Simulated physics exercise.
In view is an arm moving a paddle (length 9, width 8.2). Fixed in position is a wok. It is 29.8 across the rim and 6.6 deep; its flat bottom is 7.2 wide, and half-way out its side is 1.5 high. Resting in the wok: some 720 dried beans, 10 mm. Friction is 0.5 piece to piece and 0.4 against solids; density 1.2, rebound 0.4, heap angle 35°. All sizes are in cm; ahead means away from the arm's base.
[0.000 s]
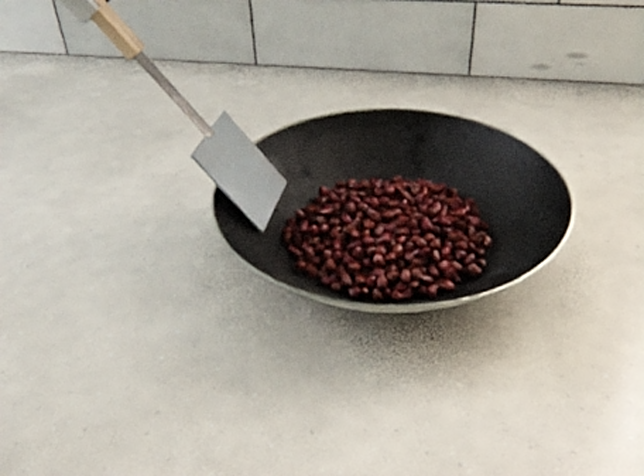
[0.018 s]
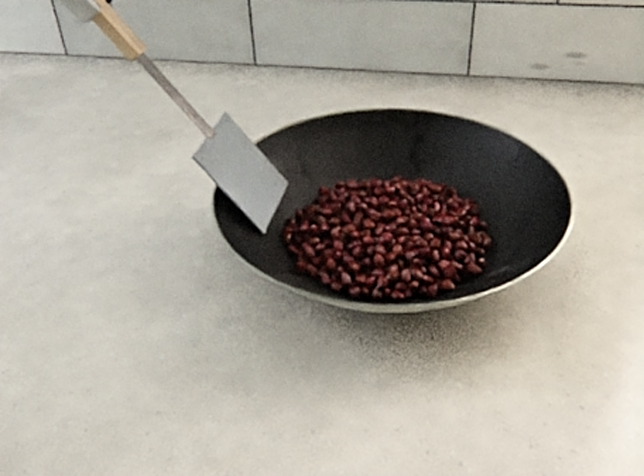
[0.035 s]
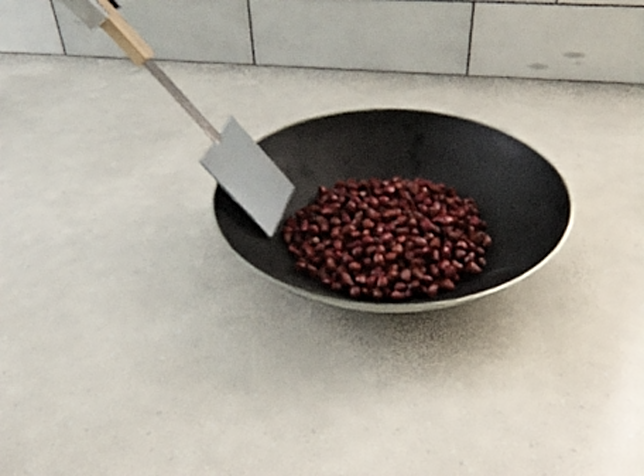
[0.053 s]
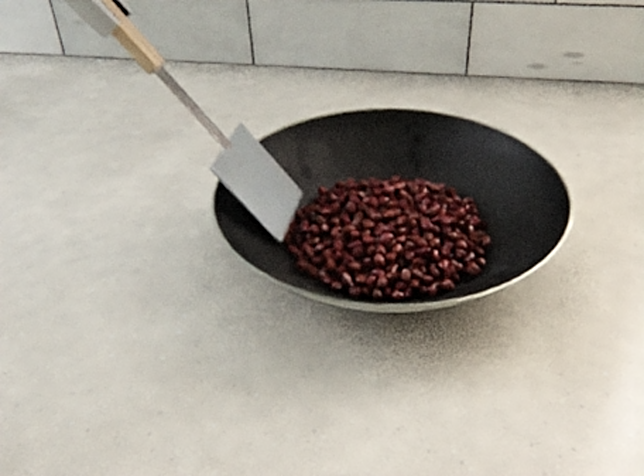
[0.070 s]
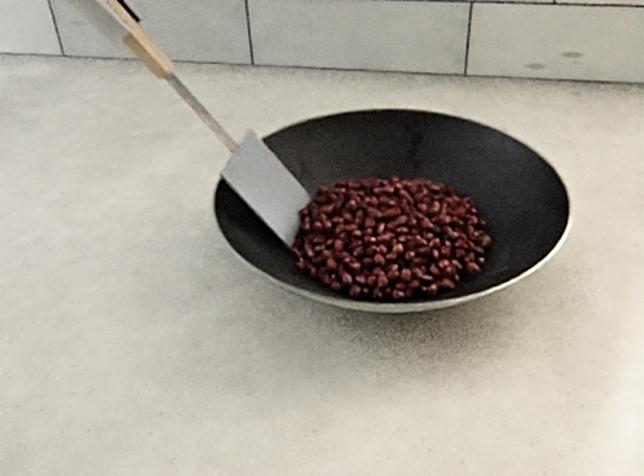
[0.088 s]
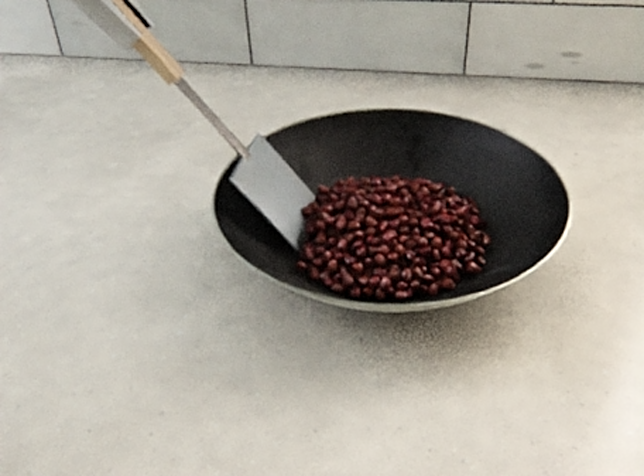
On a pale countertop by a tiled wall, a wooden-handled metal paddle slid a short way down and right inside a black wok, pressing against a heap of dark red beans and nudging its left edge inward.
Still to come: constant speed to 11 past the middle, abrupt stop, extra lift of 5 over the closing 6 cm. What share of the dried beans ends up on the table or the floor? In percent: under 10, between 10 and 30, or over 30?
Between 10 and 30 percent.
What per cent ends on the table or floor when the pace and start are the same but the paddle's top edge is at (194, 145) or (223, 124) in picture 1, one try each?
About 15% and 20%.
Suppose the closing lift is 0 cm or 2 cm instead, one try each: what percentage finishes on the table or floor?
Result: Approx. 20 % and 25 %, one try each.
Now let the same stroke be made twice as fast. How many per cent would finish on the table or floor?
I'd say close to 35 per cent.
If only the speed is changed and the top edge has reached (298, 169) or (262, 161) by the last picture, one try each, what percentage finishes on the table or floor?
Estimates: Near 40 %, near 30 %.
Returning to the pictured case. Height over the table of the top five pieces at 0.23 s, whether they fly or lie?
5 cm.
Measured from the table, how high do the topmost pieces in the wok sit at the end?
Height at the end: Around 7.0 cm.
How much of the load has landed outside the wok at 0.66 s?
Fraction noted: Close to 15 per cent.
After 0.23 s, sloping 53°, highest piece 8 above the table; 721 in the wok.
After 0.38 s, sloping 53°, highest piece 8 above the table; 720 in the wok, 1 on the table or floor.
After 0.66 s, sloping 53°, highest piece 7 above the table; 598 in the wok, 116 on the table or floor, 7 on the blade or in flight.
After 1.71 s, sloping 53°, highest piece 7 above the table; 598 in the wok, 123 on the table or floor.
In the end, 598 in the wok, 123 on the table or floor. That is 17 % on the table or floor.
